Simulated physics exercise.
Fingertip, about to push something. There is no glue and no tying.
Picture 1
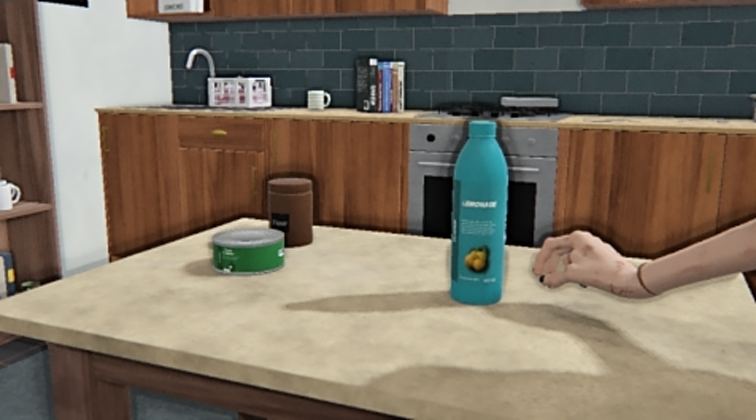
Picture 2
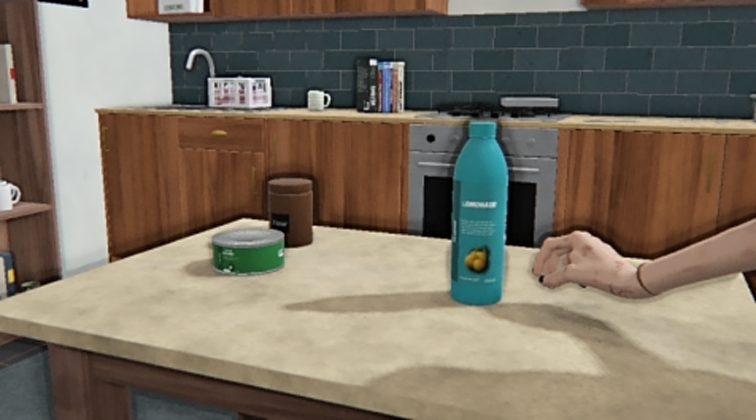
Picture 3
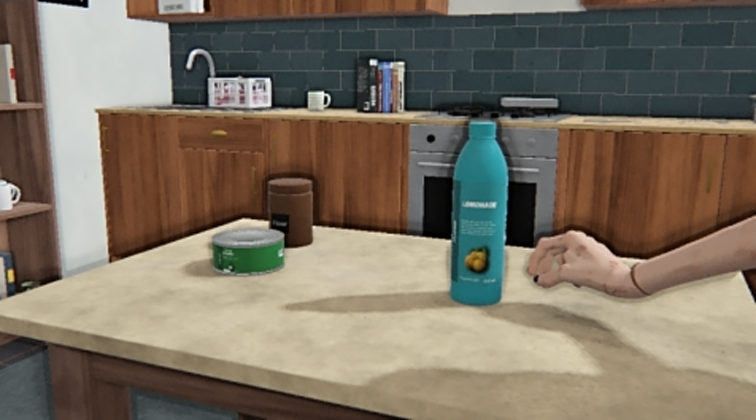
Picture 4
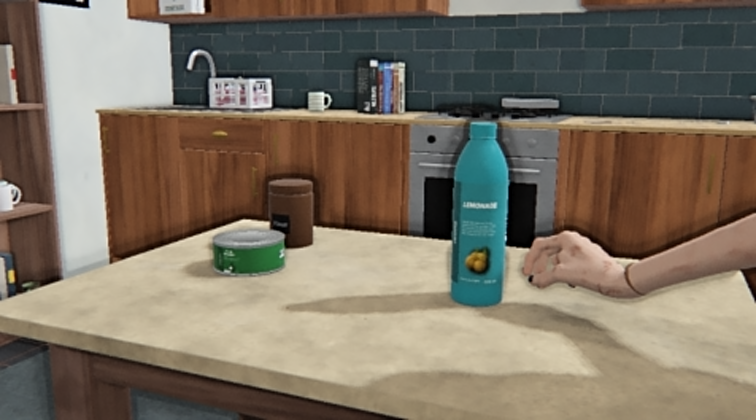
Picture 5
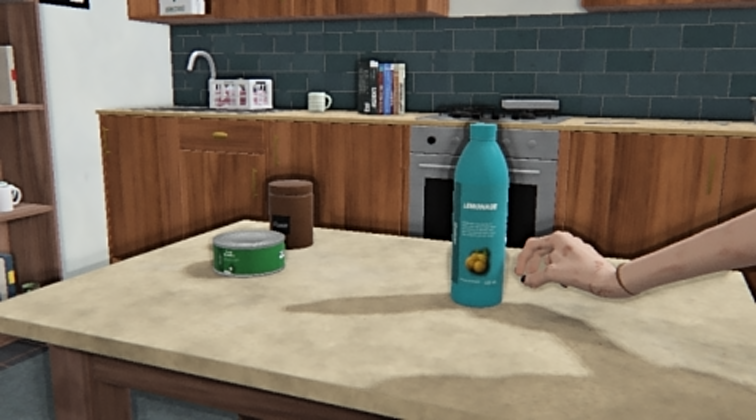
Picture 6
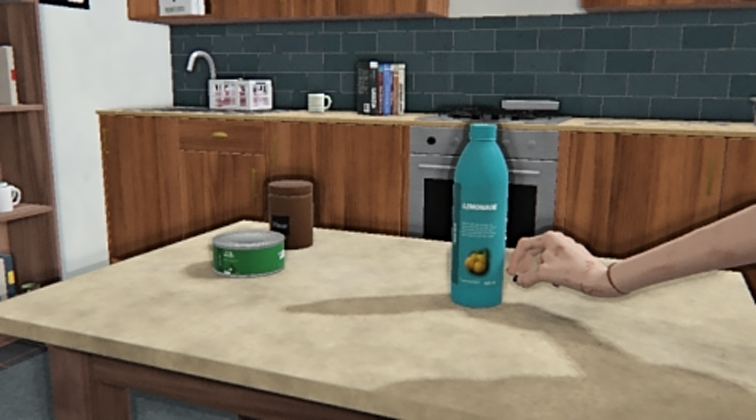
A turquoise bottle stood still on a kitchen table near a green can and a brown canister, while a hand on the right shifted its fingers and edged slightly left toward the bottle.
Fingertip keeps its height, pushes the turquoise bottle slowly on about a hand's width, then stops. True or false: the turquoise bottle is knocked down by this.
False.
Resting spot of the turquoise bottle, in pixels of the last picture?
Roughly (401, 208).
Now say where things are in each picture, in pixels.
In the first frame, turquoise bottle (479, 212).
In the second frame, turquoise bottle (479, 212).
In the third frame, turquoise bottle (479, 213).
In the fourth frame, turquoise bottle (480, 213).
In the fifth frame, turquoise bottle (480, 214).
In the sixth frame, turquoise bottle (480, 215).
Then, 0.30 s on from there, turquoise bottle shifted a little near (459, 213).
Then, 0.60 s on from there, turquoise bottle shifted about its own width near (433, 211).
Then, 1.00 s on from there, turquoise bottle shifted well along near (400, 207).
In the end, moved from the start, turquoise bottle. At the end, from the last picture's camera, turquoise bottle near (400, 208).
